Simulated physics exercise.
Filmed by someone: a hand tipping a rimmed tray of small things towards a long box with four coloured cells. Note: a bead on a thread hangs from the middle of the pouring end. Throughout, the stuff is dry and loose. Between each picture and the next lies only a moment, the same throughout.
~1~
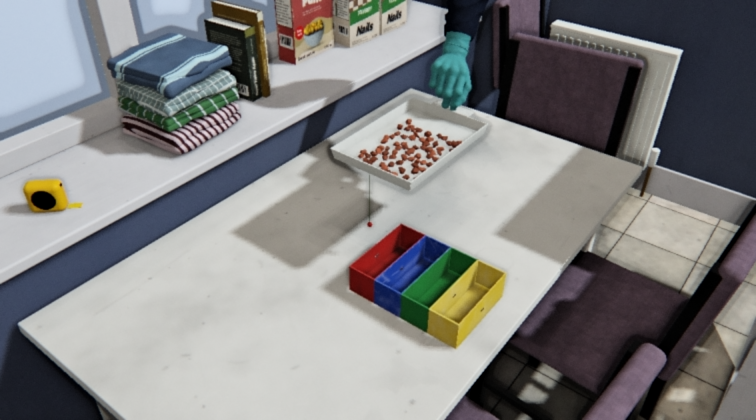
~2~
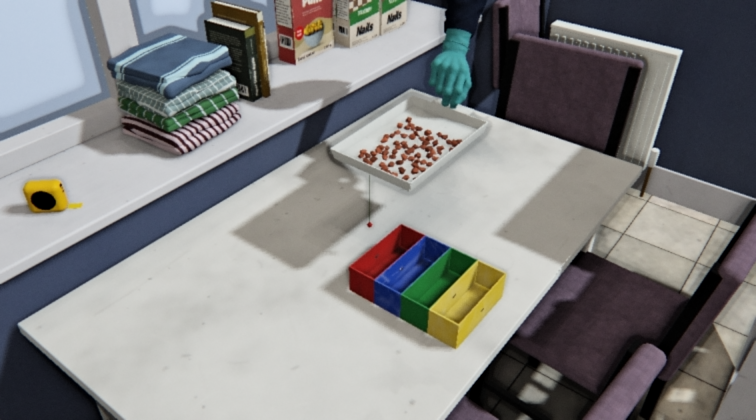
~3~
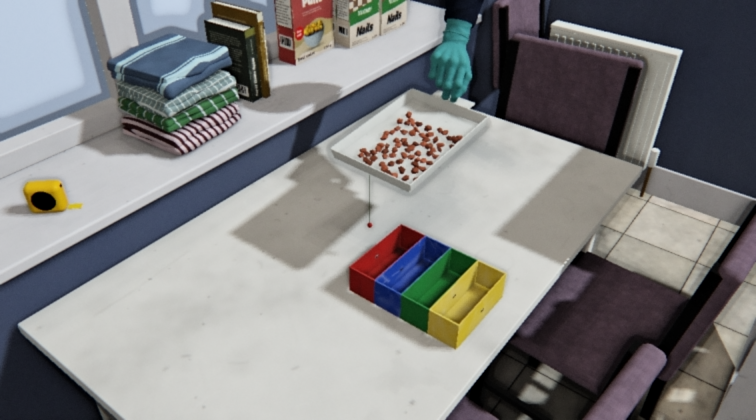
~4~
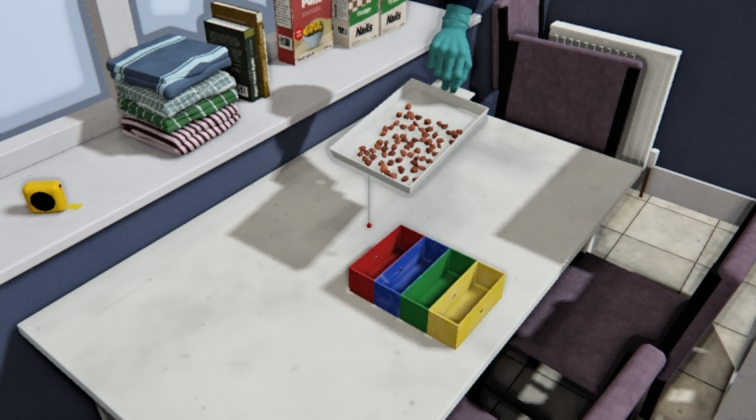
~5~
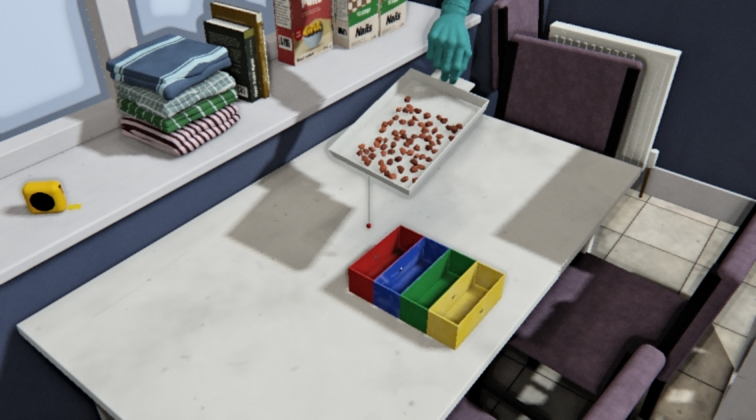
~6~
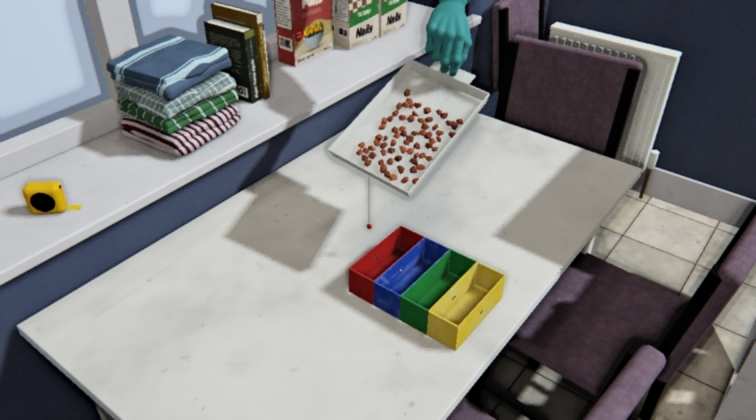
A white rimmed tray of small reddish-brown pieces sits level above a pale table, held at its far end by a teal-gloved hand. The hand then raises that end, slanting the tray gradually towards the red, blue, green and yellow box, its near right corner lowest, while the pieces stay scattered across it.
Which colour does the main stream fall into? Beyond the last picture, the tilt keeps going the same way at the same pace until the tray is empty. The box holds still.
The red cell.
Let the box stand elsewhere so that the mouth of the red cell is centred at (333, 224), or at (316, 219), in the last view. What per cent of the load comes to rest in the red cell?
First placement: 0 per cent; second placement: 0 per cent.
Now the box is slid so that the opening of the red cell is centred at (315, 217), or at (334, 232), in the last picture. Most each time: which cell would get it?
The first time it is the yellow one, and the second time it is the green cell.
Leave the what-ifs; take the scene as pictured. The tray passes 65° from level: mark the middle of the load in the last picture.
(391, 175).
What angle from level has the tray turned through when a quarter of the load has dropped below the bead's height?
Near 90 degrees.
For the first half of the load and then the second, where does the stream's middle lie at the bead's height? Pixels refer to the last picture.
Around (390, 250) first; around (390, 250) second.
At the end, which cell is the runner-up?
That one is that blue cell.
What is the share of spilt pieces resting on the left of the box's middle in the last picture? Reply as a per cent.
100 %, near enough.
Shortly afterwards, tray tipped steeply; all but a few on the tray; only a few falling or outside the box.
Next, tray tipped past a quarter turn; near half on the tray; near a quarter in the red cell; near a quarter in the blue cell; a little falling or outside the box.
Some moments later, tray tipped past a quarter turn; near half in the red cell; near a quarter in the blue cell; near a quarter falling or outside the box.
In the end, tray tipped past a quarter turn; near half in the red cell; near a quarter in the blue cell; none at all in the yellow cell; none at all in the green cell; near a quarter outside the box.
